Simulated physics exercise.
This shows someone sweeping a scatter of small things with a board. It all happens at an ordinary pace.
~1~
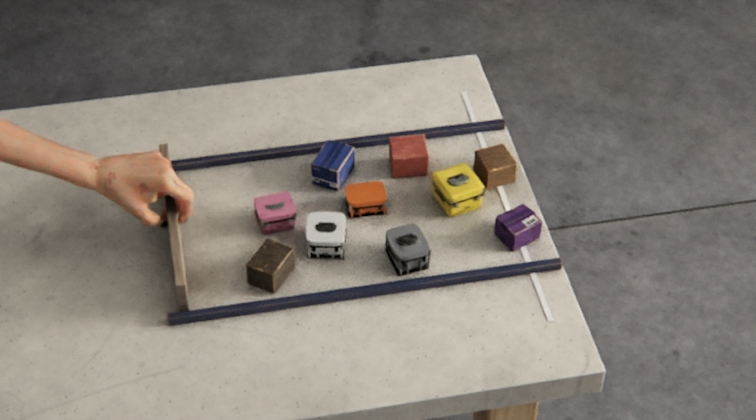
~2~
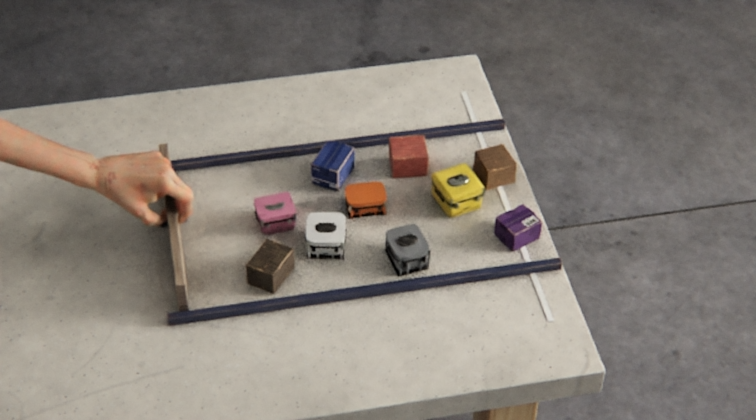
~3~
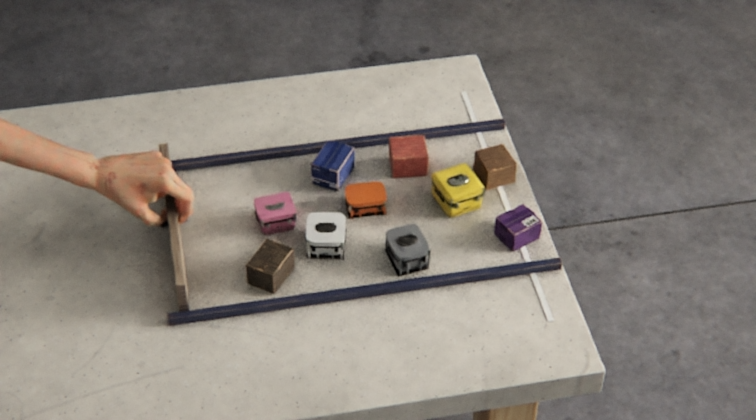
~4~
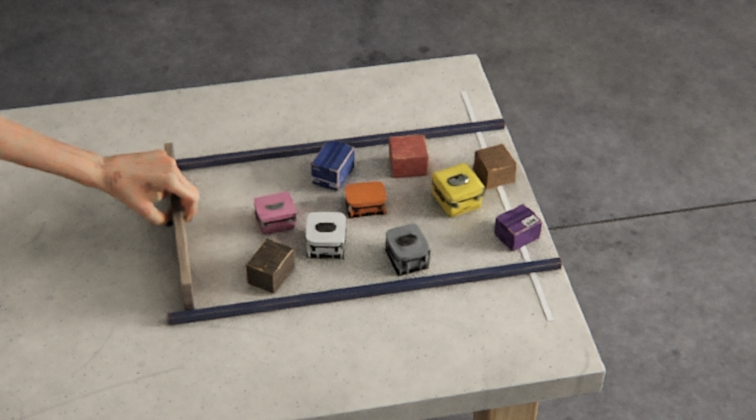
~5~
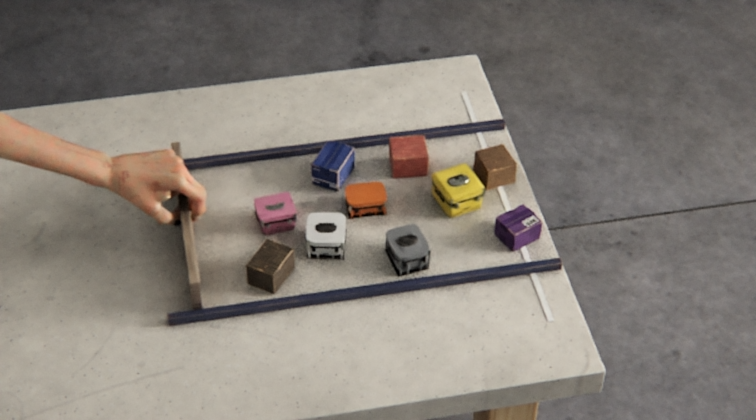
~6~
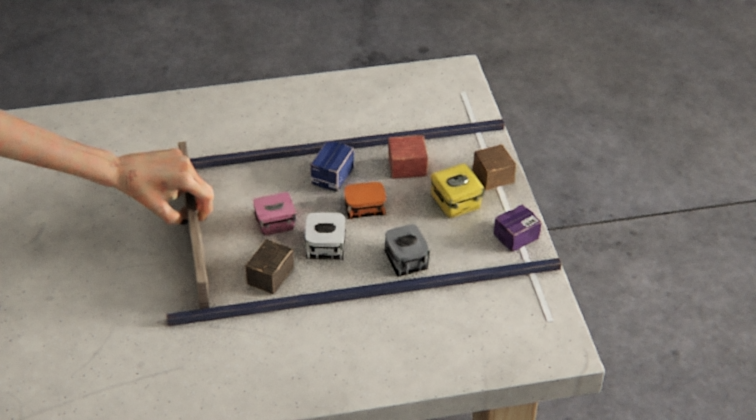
A hand held a wooden board still at the left end of two dark rails, then slid it slightly right toward the scattered colourful blocks and little cases, which stayed almost where they were.
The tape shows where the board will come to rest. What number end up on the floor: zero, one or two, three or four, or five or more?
Outcome: The number that fall off is five or more.
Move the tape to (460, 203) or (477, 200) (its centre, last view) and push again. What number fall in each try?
In that order 3 and 3.
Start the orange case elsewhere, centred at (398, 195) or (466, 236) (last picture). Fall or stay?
In that order, it falls; tumbles off.
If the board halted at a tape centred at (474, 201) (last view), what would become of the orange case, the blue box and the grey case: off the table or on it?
The orange case is kept, the blue box survives, the grey case survives.
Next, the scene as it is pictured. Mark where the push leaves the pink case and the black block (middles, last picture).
The pink case at (515, 175), the black block at (533, 226).
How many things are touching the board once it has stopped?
That makes 3.
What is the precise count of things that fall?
It comes to 7.
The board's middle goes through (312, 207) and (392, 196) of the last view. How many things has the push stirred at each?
By then 4, and 9.
Soon after, none off yet; brown block at rest near (494, 167); purple box at rest near (517, 228); yellow case at rest near (457, 191).
Then, none off yet; brown block at rest near (494, 167); purple box at rest near (517, 228); yellow case moved a little near (468, 192).
Further on, none off yet; brown block tipped a little near (535, 161); purple box moved about its own width near (548, 224); yellow case moved well along near (545, 191).
At rest, the number that fall off is five or more; fallen, white case, orange case, grey case, red block, yellow case, purple box and brown block.
